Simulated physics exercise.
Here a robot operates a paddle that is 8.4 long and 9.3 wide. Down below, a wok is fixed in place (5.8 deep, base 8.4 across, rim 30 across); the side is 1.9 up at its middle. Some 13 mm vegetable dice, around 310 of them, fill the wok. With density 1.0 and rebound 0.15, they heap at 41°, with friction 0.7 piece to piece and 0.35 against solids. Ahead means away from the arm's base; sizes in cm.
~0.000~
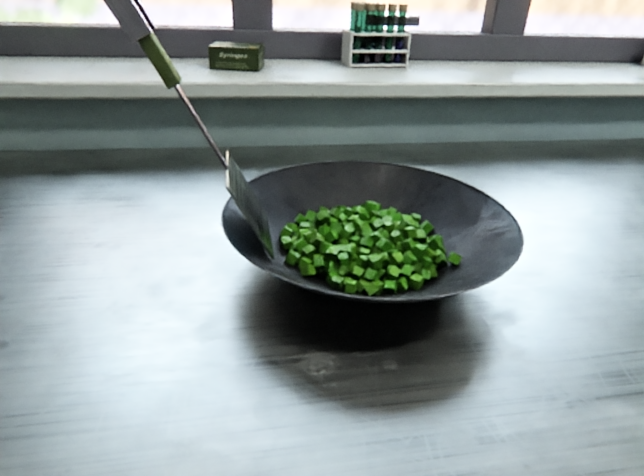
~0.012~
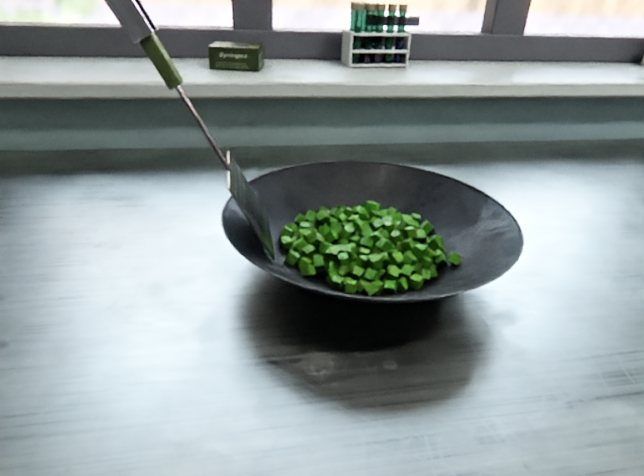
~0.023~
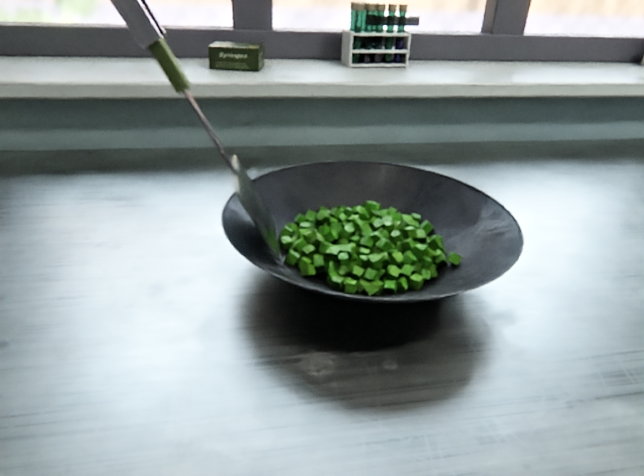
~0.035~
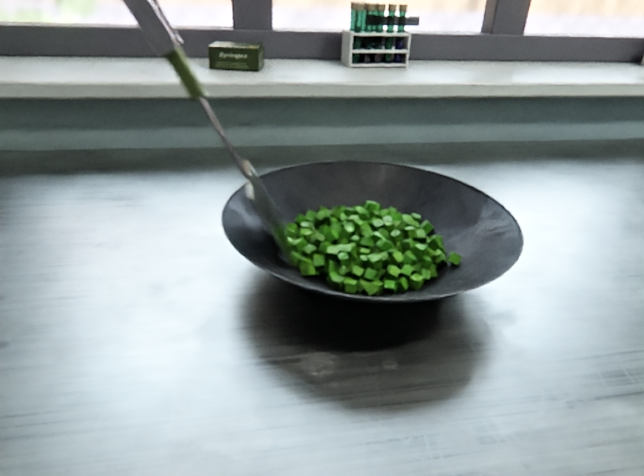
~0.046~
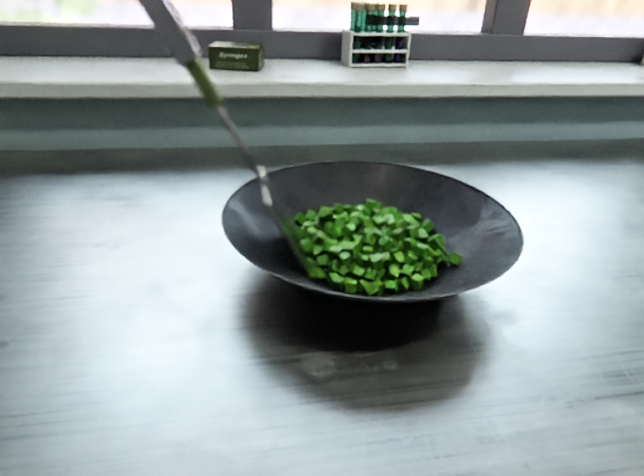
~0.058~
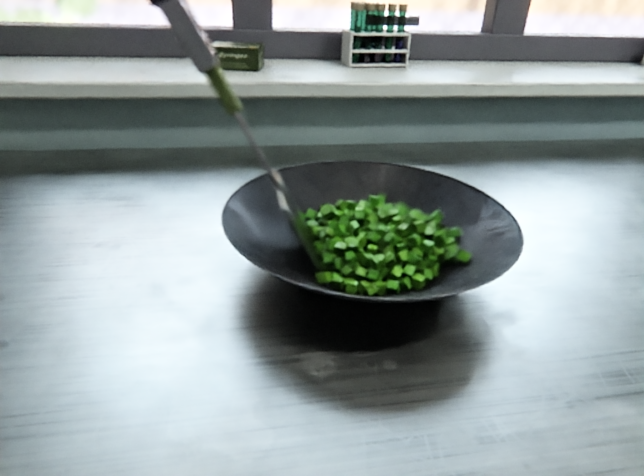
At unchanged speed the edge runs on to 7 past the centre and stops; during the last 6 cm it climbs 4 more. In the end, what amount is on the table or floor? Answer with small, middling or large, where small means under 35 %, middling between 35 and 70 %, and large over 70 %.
It is middling.
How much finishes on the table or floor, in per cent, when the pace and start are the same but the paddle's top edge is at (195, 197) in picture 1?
Spill: Approx. 40 per cent.
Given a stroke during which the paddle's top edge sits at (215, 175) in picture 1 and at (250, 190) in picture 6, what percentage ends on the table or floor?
Near 25 in a hundred.
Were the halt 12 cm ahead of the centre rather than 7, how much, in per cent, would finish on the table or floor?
It would come to roughly 70 percent.
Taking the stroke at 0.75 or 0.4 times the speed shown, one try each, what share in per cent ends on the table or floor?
First try around 35 %, second try around 10 %.
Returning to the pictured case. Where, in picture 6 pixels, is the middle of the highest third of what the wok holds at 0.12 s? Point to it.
It is centred close to (451, 210).
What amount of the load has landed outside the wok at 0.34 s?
About 30 per cent.
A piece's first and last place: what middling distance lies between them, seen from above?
The answer is about 13 cm.
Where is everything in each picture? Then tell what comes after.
The first picture shows paddle top edge at (227, 168), sloping 63°; upper third of the load around (366, 237), from x 285 to 455, top at y 205; 311 in the wok.
The second picture shows paddle top edge at (228, 168), sloping 63°; upper third of the load around (366, 237), from x 285 to 455, top at y 205.
The third picture shows paddle top edge at (235, 171), sloping 63°; upper third of the load around (366, 237), from x 285 to 455, top at y 205.
The fourth picture shows paddle top edge at (248, 177), sloping 63°; upper third of the load around (366, 237), from x 290 to 455, top at y 205.
The fifth picture shows paddle top edge at (264, 184), sloping 63°; upper third of the load around (368, 235), from x 300 to 455, top at y 205.
The sixth picture shows paddle top edge at (279, 188), sloping 63°; upper third of the load around (378, 230), from x 300 to 465, top at y 200; 311 in the wok.
By 0.09 s, sloping 63°, highest piece 6 above the table; 311 in the wok.
By 0.12 s, sloping 63°, highest piece 9 above the table; 292 in the wok, 19 on the blade or in flight.
By 0.34 s, sloping 63°, highest piece 18 above the table; 176 in the wok, 99 on the table or floor, 36 on the blade or in flight.
By 1.39 s, sloping 63°, highest piece 7 above the table; 176 in the wok, 135 on the table or floor.
Final count, 176 in the wok, 135 on the table or floor. That is 43 % on the table or floor.
